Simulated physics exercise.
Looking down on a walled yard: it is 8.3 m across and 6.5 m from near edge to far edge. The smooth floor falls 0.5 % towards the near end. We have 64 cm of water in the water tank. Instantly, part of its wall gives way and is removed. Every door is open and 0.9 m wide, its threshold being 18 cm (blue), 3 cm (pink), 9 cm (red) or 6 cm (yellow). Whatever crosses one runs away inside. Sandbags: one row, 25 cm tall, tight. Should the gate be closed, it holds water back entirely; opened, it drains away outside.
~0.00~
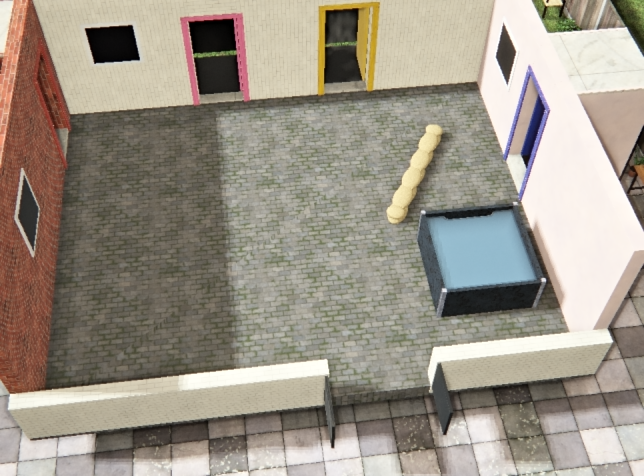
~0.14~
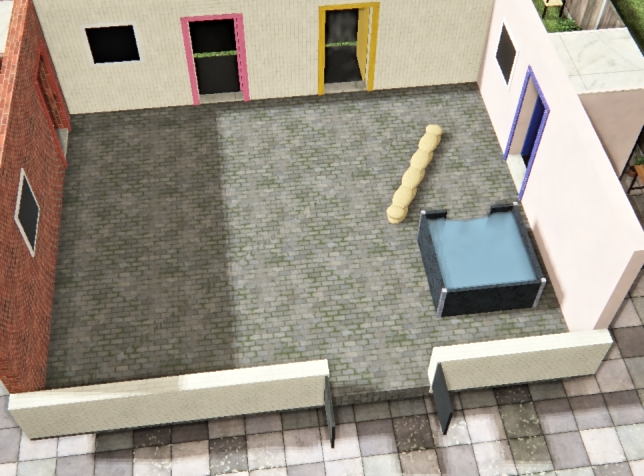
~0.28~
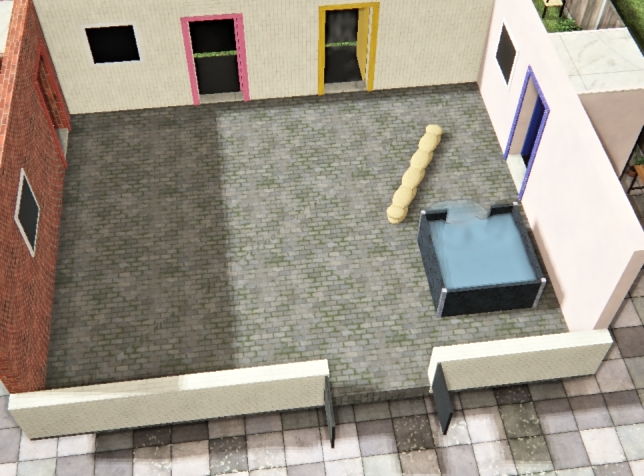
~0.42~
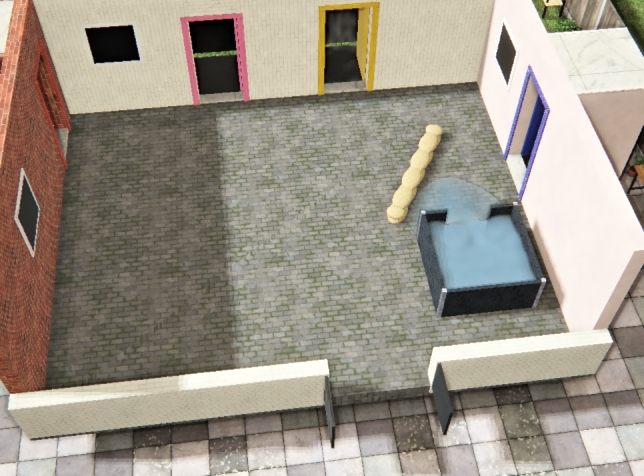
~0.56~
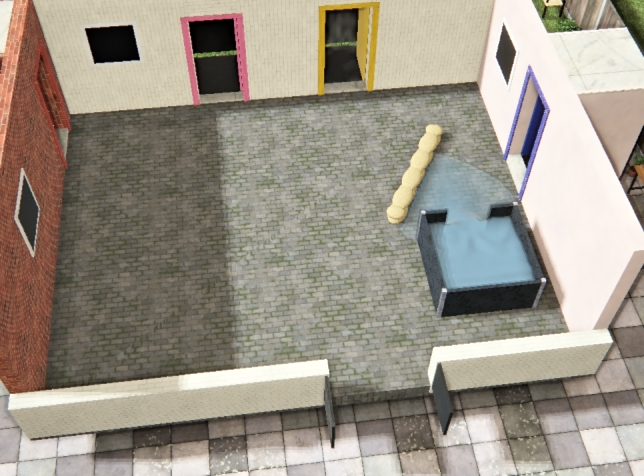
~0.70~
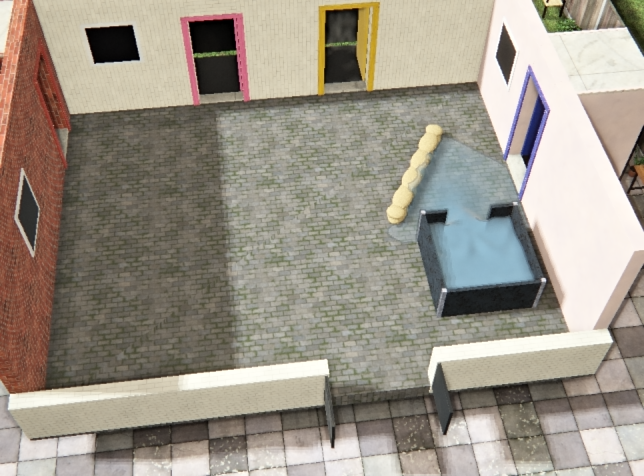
A dark tank's far wall opens and water spreads across the yard floor behind it.
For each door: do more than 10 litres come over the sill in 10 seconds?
At the blue door the inflow will be within bounds. At the pink door the inflow will be within bounds. At the red door the inflow will be within bounds. At the yellow door the inflow will be within bounds.
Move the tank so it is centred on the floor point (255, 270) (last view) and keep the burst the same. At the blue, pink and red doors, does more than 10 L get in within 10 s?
Against the limit, the blue door stays within it, the pink door exceeds it and the red door stays within it.
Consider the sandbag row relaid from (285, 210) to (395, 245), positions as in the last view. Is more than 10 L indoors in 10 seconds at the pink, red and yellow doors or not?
Result - pink: No, not exceeded, red: No, not exceeded, yellow: Yes, exceeded.
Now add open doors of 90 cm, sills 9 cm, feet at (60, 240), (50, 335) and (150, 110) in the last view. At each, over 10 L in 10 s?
Less, less, less.
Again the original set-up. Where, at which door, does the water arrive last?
The answer is the red door.
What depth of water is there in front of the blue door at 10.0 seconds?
It's some 7.0 centimetres deep.
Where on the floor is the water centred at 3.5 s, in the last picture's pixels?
(446, 182).
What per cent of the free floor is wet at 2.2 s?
Roughly 15 percent.
After 1.4 s water covers 10 % of the floor and is deepest (30 cm) near (458, 230); blue door 16 cm at the sill, 0 L in, pink door not reached, red door not reached, yellow door not reached.
After 2.2 s water covers 15 % of the floor and is deepest (41 cm) near (477, 89); blue door 11 cm at the sill, 0 L in, pink door not reached, red door not reached, yellow door not reached.
After 3.5 s water covers 25 % of the floor and is deepest (22 cm) near (484, 107); blue door 12 cm at the sill, 0 L in, pink door not reached, red door not reached, yellow door 5 cm at the sill, 0 L in.
After 6.0 s water covers 55 % of the floor and is deepest (12 cm) near (436, 157); blue door 10 cm at the sill, 0 L in, pink door 3 cm at the sill, 0 L in, red door 4 cm at the sill, 0 L in, yellow door 6 cm at the sill, 0 L in.
After 10.0 s water covers 80 % of the floor and is deepest (10 cm) near (575, 355); blue door 7 cm at the sill, 0 L in, pink door 2 cm at the sill, 0 L in, red door 5 cm at the sill, 0 L in, yellow door 3 cm at the sill, 0 L in.
